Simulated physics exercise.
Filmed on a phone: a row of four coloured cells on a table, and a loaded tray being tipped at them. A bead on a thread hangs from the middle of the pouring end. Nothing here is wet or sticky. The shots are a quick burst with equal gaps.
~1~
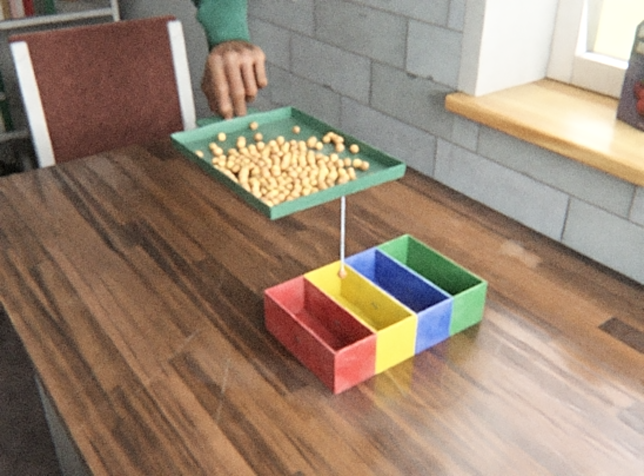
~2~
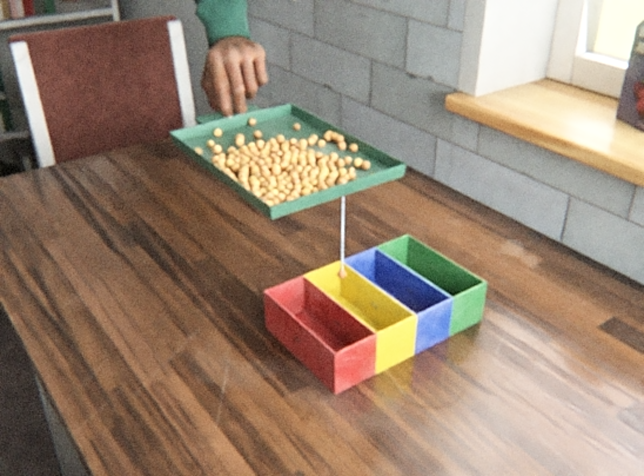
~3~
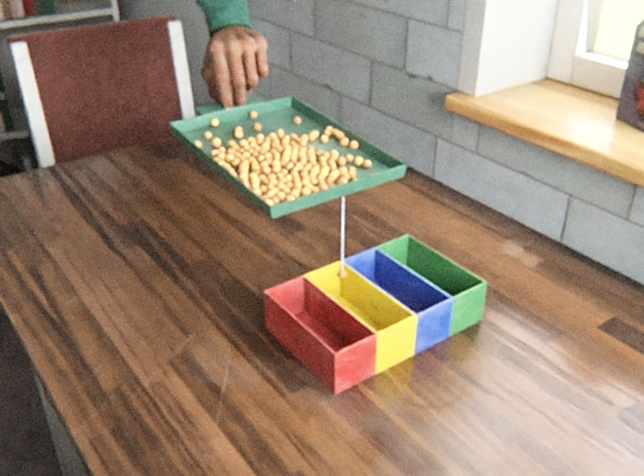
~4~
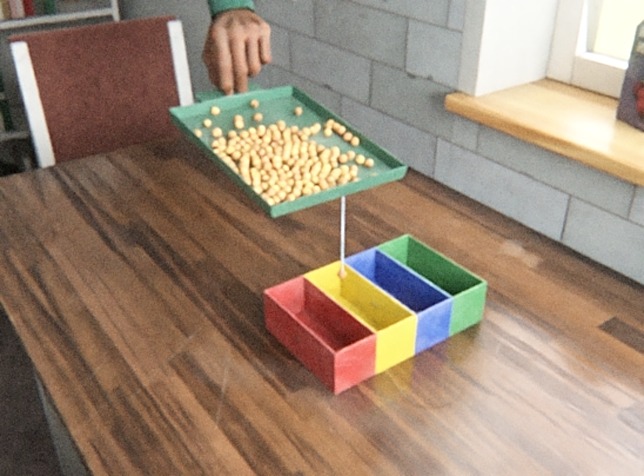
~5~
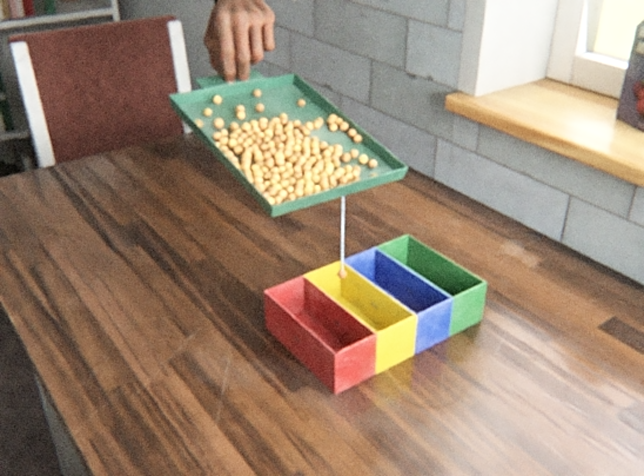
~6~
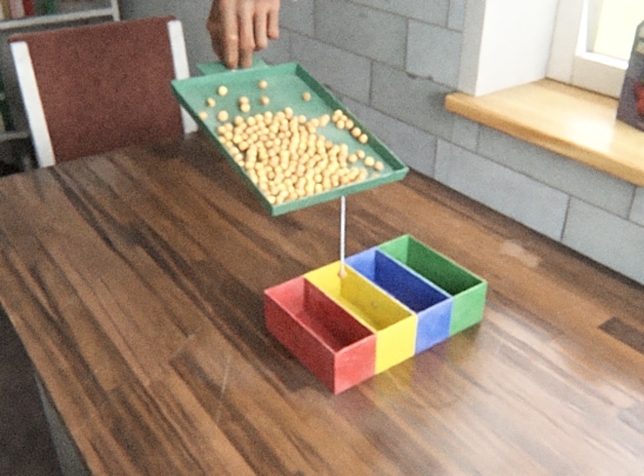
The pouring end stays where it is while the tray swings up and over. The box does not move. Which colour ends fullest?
Fullest: The blue cell.
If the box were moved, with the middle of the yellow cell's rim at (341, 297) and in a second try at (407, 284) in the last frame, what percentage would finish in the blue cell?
The first gives 30 %, the second 10 %.
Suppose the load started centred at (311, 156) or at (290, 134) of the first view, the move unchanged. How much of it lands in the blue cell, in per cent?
Near 40 % and 40 %.
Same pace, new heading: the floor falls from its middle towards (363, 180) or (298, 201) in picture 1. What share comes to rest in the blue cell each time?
Roughly 50 per cent, and 0 per cent.
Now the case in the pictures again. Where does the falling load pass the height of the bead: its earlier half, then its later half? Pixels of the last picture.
Early half (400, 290), late half (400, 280).
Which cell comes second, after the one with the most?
Second comes that yellow cell.
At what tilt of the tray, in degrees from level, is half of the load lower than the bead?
At some 90 degrees.
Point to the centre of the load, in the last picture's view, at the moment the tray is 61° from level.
Around (332, 150).
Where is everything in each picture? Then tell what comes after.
In the first picture, corners of the pouring end at (271, 206) and (404, 163), level; middle of the load at (284, 168), round wooden beads; bead on its thread at (342, 274); red cell at (356, 360); yellow cell at (396, 340); blue cell at (433, 322); green cell at (468, 305).
In the second picture, corners of the pouring end at (271, 206) and (404, 164), level; middle of the load at (284, 166).
In the third picture, corners of the pouring end at (272, 205) and (404, 164), tipped barely, lowest at the right corner; middle of the load at (284, 163).
In the fourth picture, corners of the pouring end at (273, 205) and (405, 166), tipped a little, lowest at the right corner; middle of the load at (285, 158), a stray few on the move.
In the fifth picture, corners of the pouring end at (273, 205) and (406, 167), tipped a little, lowest at the right corner; middle of the load at (287, 155), a small part on the move.
In the sixth picture, corners of the pouring end at (274, 205) and (406, 168), tipped clearly, lowest at the right corner; middle of the load at (294, 158), most on the move; red cell at (356, 360); yellow cell at (396, 340); blue cell at (433, 322); green cell at (468, 305).
Soon after the last picture, tray tipped steeply; nearly all on the tray; a stray few falling or outside the box.
A little later, tray tipped right over; about a quarter on the tray; about a quarter in the blue cell; about a quarter in the yellow cell; a small part in the red cell; a small part in the green cell; about a quarter falling or outside the box.
Later still, tray tipped past a quarter turn; about a third in the blue cell; about a quarter in the yellow cell; a small part in the red cell; a small part in the green cell; a small part falling or outside the box.
By the end, tray tipped past a quarter turn; about a third in the blue cell; about a quarter in the yellow cell; a small part in the red cell; a small part in the green cell; a small part outside the box.
